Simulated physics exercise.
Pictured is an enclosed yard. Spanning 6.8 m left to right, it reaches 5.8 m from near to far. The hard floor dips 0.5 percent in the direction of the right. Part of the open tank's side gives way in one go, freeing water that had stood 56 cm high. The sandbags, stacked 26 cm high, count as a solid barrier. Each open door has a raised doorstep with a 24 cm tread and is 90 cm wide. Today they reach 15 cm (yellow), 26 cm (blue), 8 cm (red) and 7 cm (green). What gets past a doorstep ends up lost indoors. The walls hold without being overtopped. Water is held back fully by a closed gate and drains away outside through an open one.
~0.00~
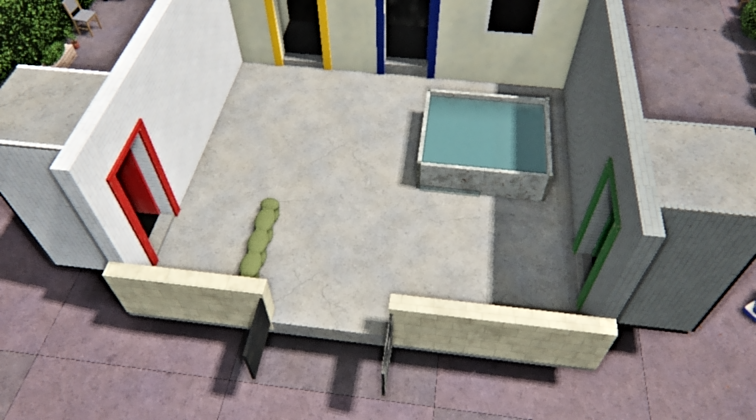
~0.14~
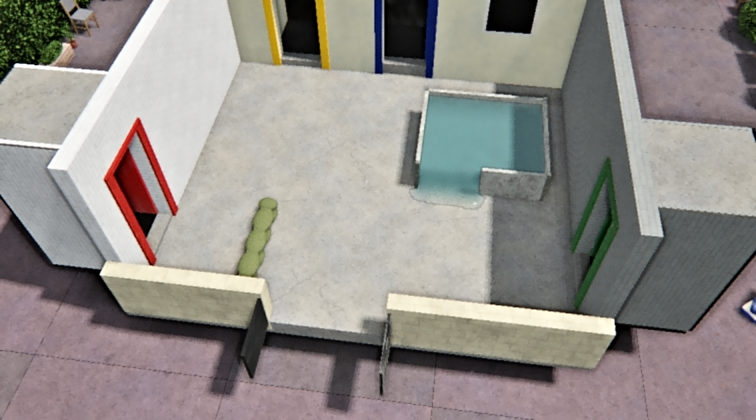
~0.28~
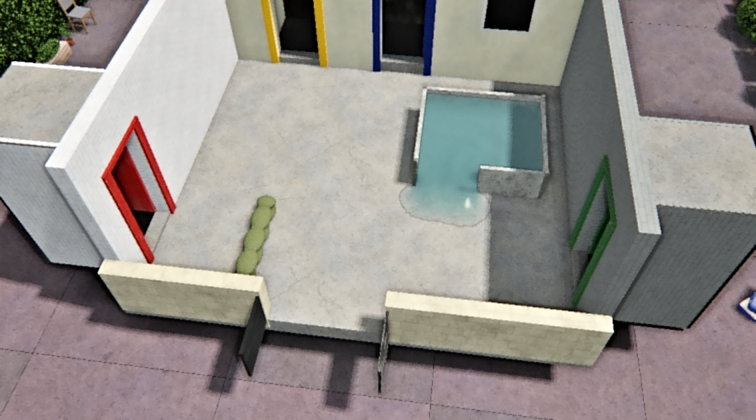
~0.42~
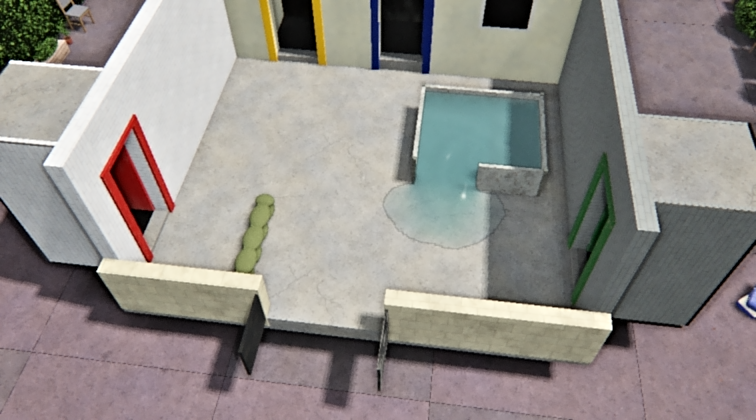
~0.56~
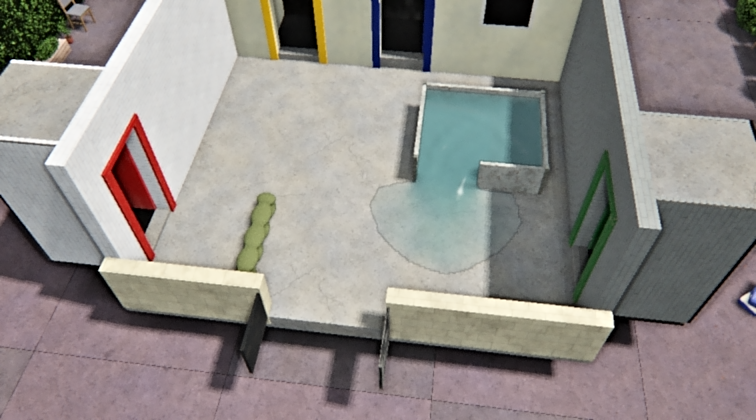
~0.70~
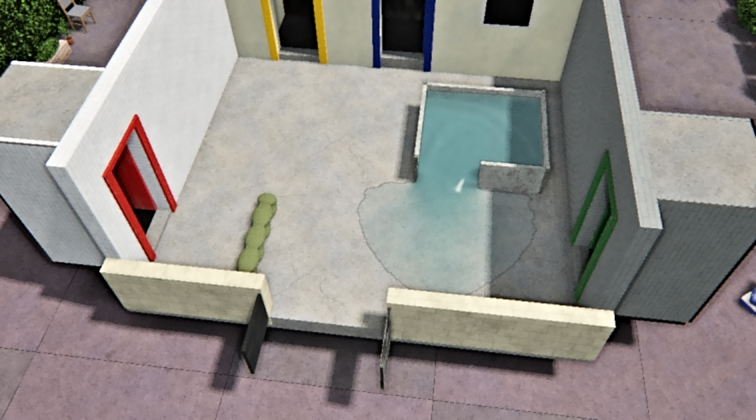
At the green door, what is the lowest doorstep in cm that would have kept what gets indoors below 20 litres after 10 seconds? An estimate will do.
Somewhere near 8.5 cm.
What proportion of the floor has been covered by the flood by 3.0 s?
Some 35 in a hundred.
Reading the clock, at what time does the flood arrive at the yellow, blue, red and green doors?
Yellow not in the 10 s, blue 8.0 s, red 3.8 s, green 1.5 s.
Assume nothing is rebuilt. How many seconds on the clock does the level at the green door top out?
The level tops out around 4.5 s.
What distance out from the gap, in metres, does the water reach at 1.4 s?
Near 3.2 metres, give or take.
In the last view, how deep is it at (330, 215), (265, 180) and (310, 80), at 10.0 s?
3, 2 and 0 cm, respectively.
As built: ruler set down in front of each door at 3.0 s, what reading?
Centimetres: Yellow = 0, blue = 0, red = 0, green = 10.
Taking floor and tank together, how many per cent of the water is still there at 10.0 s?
Around 66 in a hundred parts remain.
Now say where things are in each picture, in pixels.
Still water, 56 cm deep, in the open tank at (485, 133); the green door at (594, 241) is dry, in the first picture.
The front is at (455, 203), 0.3 m from the gap at (449, 181); 0.2 m2 of floor is wet, 56 cm left at the back, in the second picture.
Water pours out at (447, 180) and has run 0.7 m, to (428, 217); about 10 cm deep outside, 56 cm at the back, in the third picture.
The front is at (442, 242), 1.3 m from the gap at (445, 179); 1.8 m2 of floor is wet, 56 cm left at the back, in the fourth picture.
The front is at (437, 267), 1.8 m from the gap at (447, 177); 3.0 m2 of floor is wet, 55 cm left at the back, in the fifth picture.
Water pours out at (447, 177) and has run 2.3 m, to (425, 292); about 4 cm deep outside, 51 cm at the back; the green door at (591, 234), 2.7 m from the gap, is still 1.0 m from the nearest water, in the sixth picture.
After 1.4 s water covers 25 % of the floor, deepest (30 cm) near (438, 192); it has not reached the green door.
After 3.0 s water covers 35 % of the floor, deepest (29 cm) near (571, 336); 10 cm at the green door, 1 litre in over its 7 cm doorstep.
After 10.0 s water covers 70 % of the floor, deepest (9 cm) near (554, 87); 6 cm at the green door, 37 litres in over its 7 cm doorstep.
At the green door as built, the water arrived by 1.5 s and peaked near 11 cm at 4.4 s.
With a doorstep of 7 cm, 36 litres would have come in within the 10 s; with 10.5 cm, 9 litres. So under 20 litres takes about 8.5 cm.
